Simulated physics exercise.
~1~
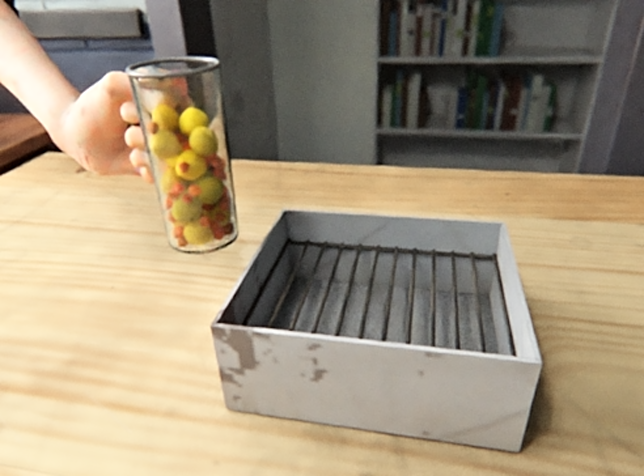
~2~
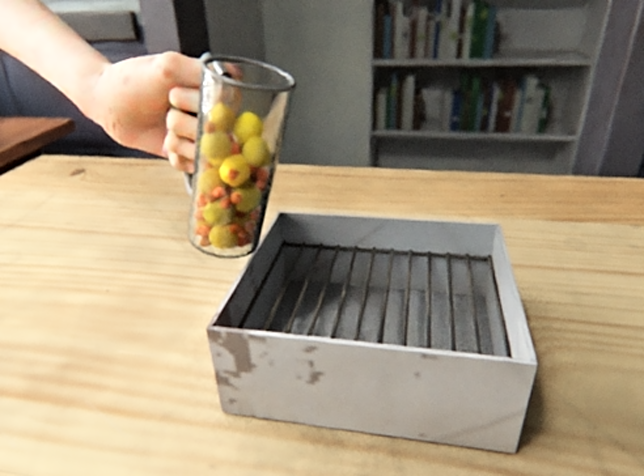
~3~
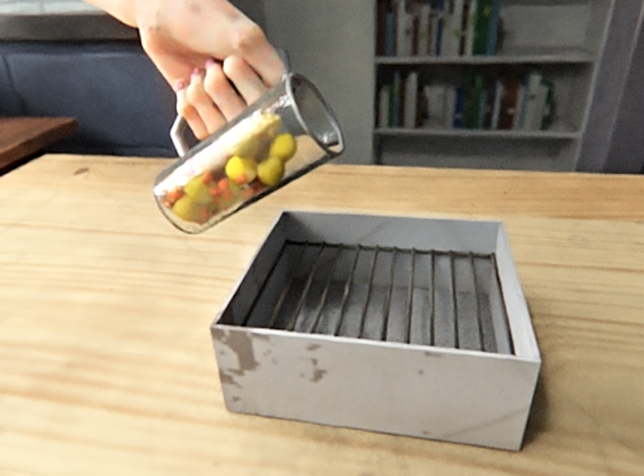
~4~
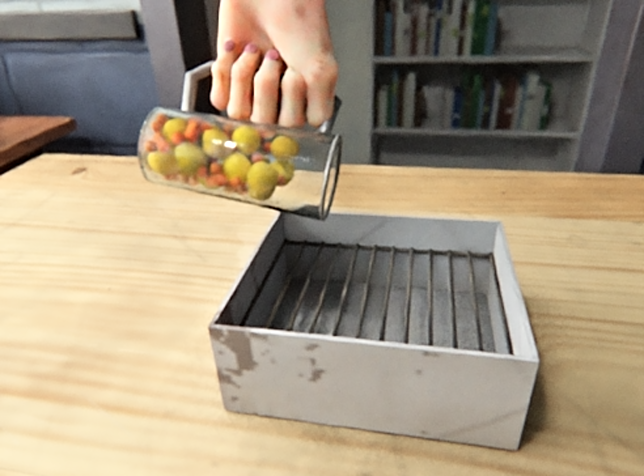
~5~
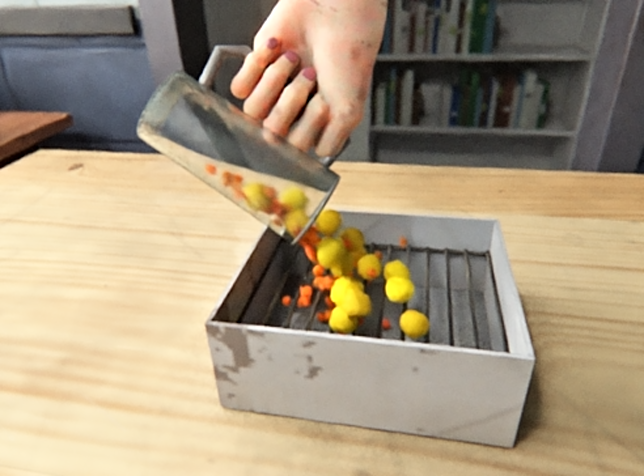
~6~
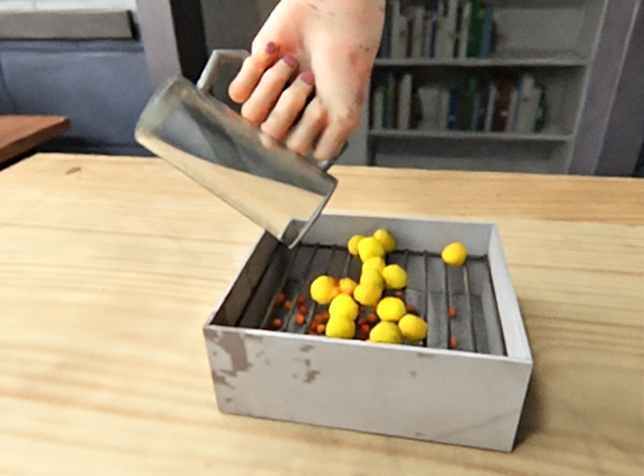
A hand moves a glass mug of yellow balls and small orange pieces rightward and tips it over a wire rack in a pale box, emptying it; the yellow balls rest on the wires while nearly all the orange pieces drop between them.
